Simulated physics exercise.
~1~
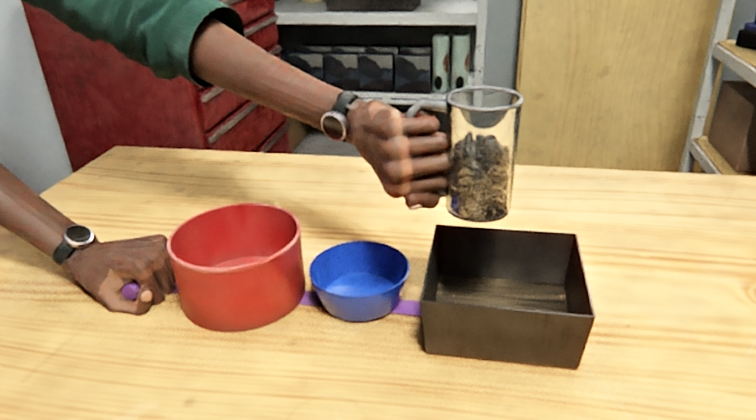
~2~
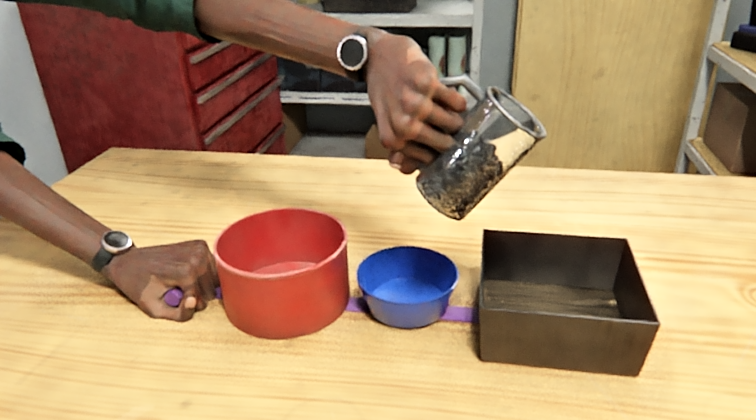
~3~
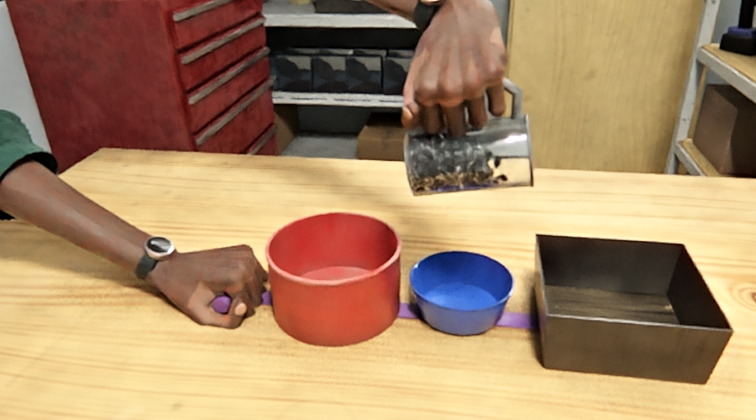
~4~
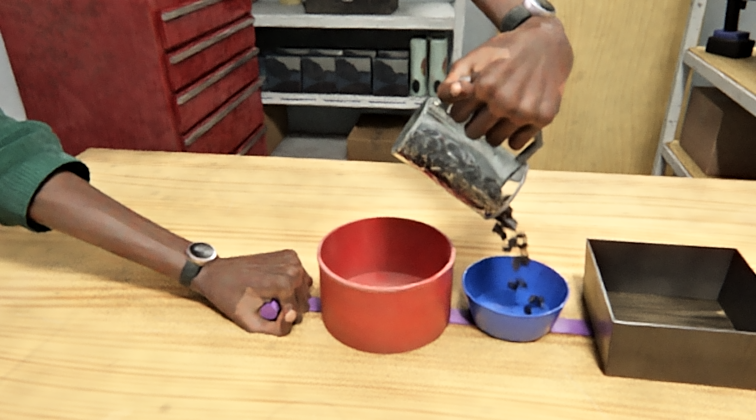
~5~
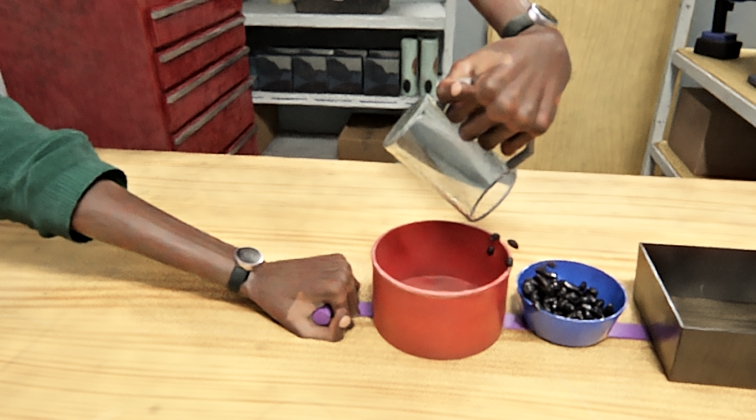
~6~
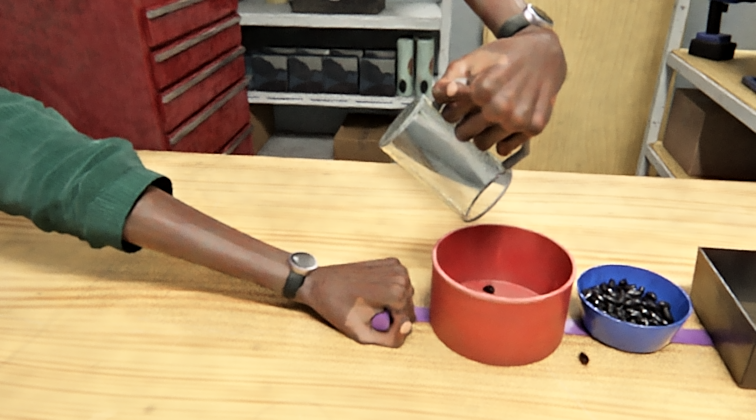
We see one hand pull a purple strip carrying a red pot, a blue dish and a black tin rightward across a wooden table while another tips a clear cup of black beans, most landing in the dish, with one resting on the table.
